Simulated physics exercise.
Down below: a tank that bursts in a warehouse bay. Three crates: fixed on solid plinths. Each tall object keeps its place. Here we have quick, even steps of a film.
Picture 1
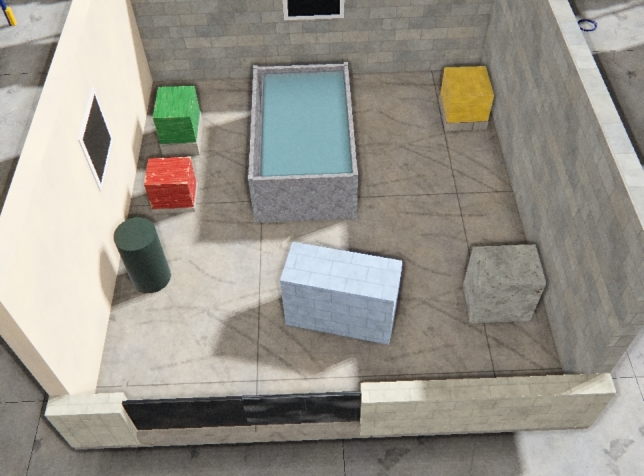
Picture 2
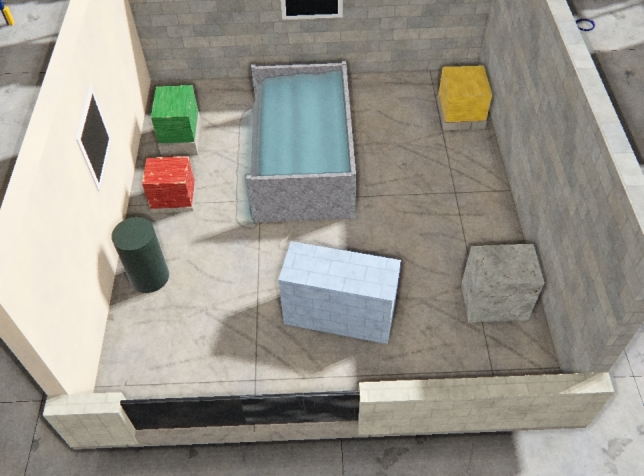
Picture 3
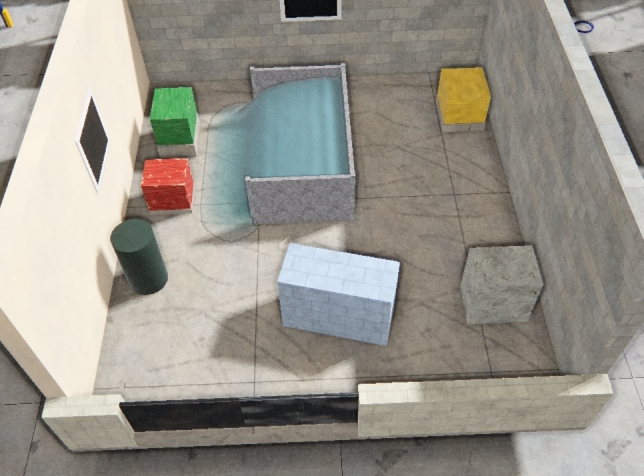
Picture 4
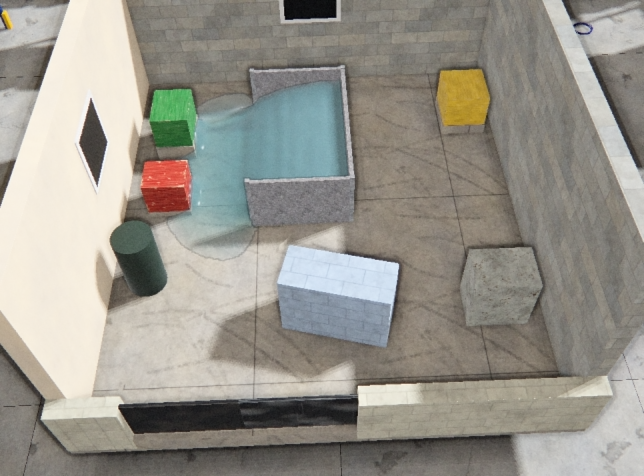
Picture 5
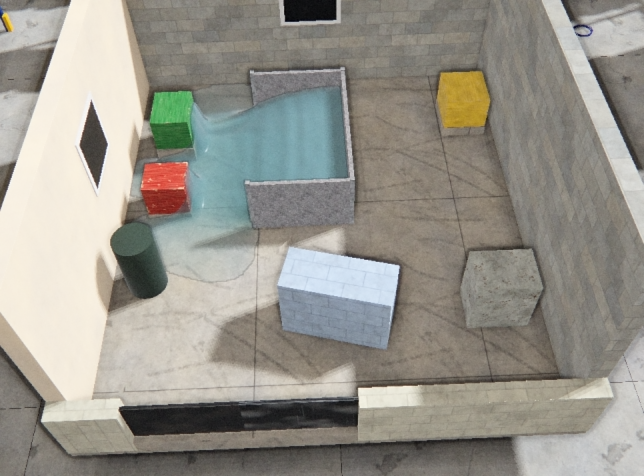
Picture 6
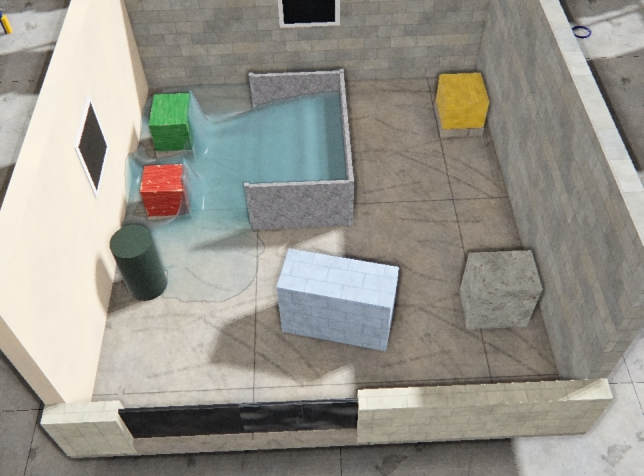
Water lies still in a grey-walled tank at the back of an open-topped warehouse bay, seen from high above, then pours out through its left side. Green and red crates and a dark green cylinder stand at left, a yellow crate at back right, and pale and grey blocks nearer. The water fans leftward across the floor and washes around the green and red crates, while the camera drifts very slightly.
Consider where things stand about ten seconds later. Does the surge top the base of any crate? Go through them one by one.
In the end yellow crate: Not safe, red crate: Not safe, green crate: Not safe.
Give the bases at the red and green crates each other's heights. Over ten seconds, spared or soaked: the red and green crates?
One by one: Red is soaked, green is topped.
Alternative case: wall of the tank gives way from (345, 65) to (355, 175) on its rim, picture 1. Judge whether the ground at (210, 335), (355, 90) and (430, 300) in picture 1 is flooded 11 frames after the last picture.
Taking the points one after the other, they come out not soaked, inundated and inundated.
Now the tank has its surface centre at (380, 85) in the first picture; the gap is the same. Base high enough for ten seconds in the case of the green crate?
Result: Green is swamped.
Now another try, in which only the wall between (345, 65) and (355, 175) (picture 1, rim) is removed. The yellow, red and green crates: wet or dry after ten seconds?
Result: Yellow crate gets overtopped, red crate gets overtopped, green crate is left untouched.
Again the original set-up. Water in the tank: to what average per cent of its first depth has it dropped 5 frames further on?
That comes to about 32 per cent.
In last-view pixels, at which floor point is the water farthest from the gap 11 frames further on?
Farthest reach: (87, 428).
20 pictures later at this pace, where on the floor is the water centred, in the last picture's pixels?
The water centres close to (240, 198).
A moment on, water covers 30 % of the floor; the yellow crate not reached, the red crate water round its plinth, the green crate water round its plinth.
Next, water covers 40 % of the floor; the yellow crate not reached, the red crate water round its plinth, the green crate water round its plinth.
Then, water covers 65 % of the floor; the yellow crate water round its plinth, the red crate water round its plinth, the green crate water round its plinth.
Later, water covers 90 % of the floor; the yellow crate water round its plinth, the red crate water round its plinth, the green crate water round its plinth.
In the end, water covers 100 % of the floor; the yellow crate was topped, the red crate was topped, the green crate was topped.
